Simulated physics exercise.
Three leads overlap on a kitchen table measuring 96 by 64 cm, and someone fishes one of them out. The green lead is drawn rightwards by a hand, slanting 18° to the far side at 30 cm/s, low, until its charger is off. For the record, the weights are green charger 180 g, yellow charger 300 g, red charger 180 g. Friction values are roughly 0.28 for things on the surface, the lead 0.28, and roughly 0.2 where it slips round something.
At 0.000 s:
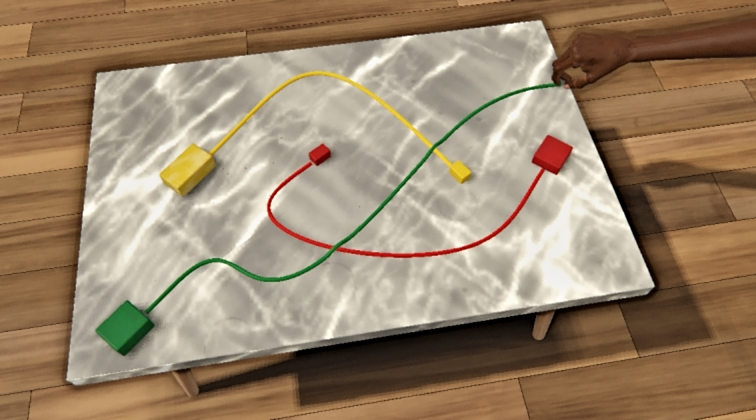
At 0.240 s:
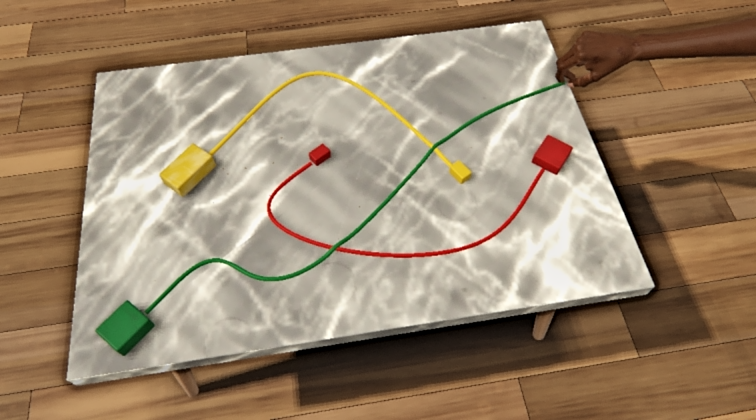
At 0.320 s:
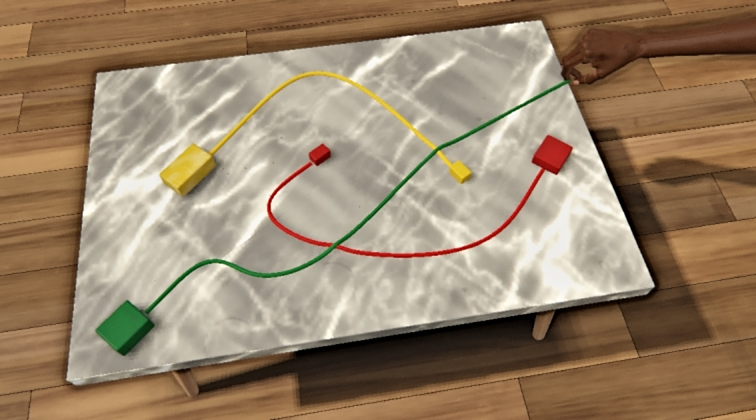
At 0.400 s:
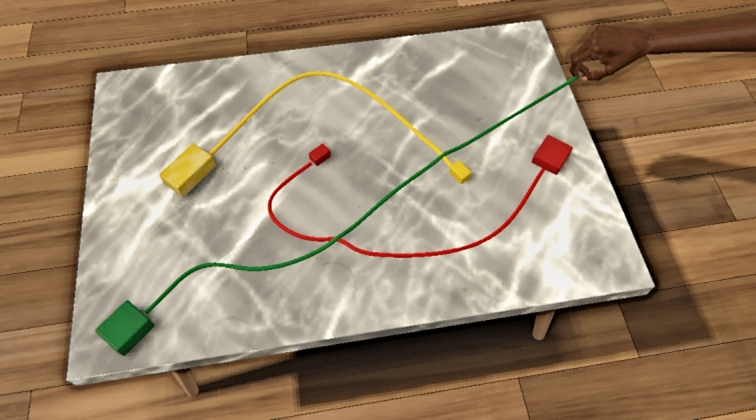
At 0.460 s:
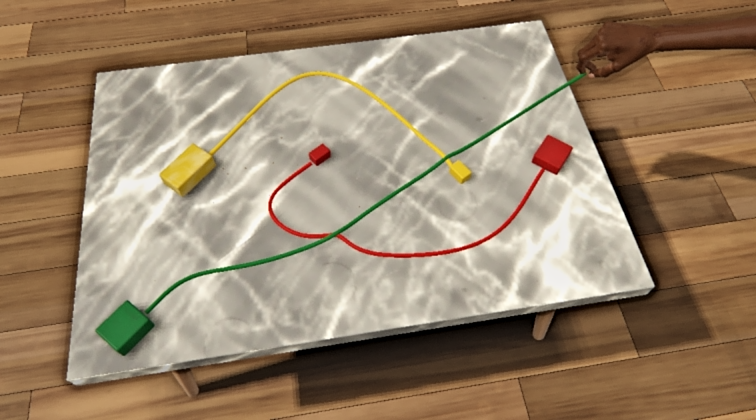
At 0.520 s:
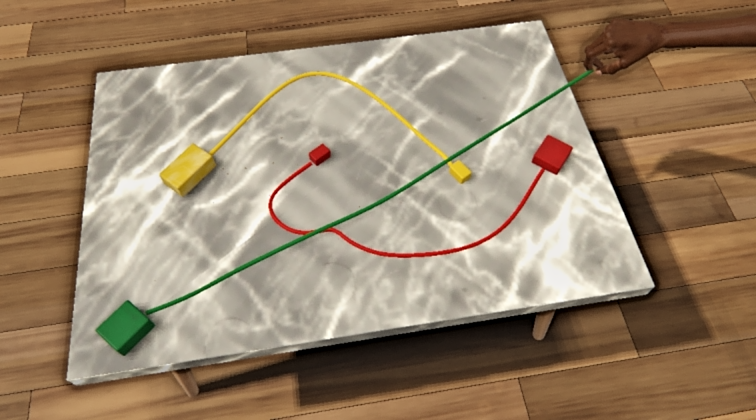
Hand at the right edge of a marbled table pulling a green cord straight across a red and a yellow cord.
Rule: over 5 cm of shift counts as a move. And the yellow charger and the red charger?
Yellow charger: Moved; red charger: Not moved.
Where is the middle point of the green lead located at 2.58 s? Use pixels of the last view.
Halfway point, last view: Approx. (646, 65).
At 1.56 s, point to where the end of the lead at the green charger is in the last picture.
At about (320, 232).
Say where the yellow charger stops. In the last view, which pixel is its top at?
Roughly (234, 161).
After 1.6 s, the green lead's tail end at (320, 232); green charger 31 cm off its start.
After 2.6 s, the green lead's tail end at (465, 155); green charger 61 cm off its start, yellow plug 3 cm off its start, red plug 1 cm off its start.
After 3.6 s, the green lead's tail end at (593, 90); yellow charger 9 cm off its start at (234, 161), green charger 94 cm off its start at (582, 86), yellow plug over the edge.
After 4.6 s, the green lead has left the top; yellow charger 9 cm off its start, green charger over the edge, yellow plug over the edge.
After 5.1 s, the green lead has left the top; yellow charger 9 cm off its start at (234, 161), red charger 0 cm off its start at (554, 151), green charger over the edge, yellow plug over the edge.
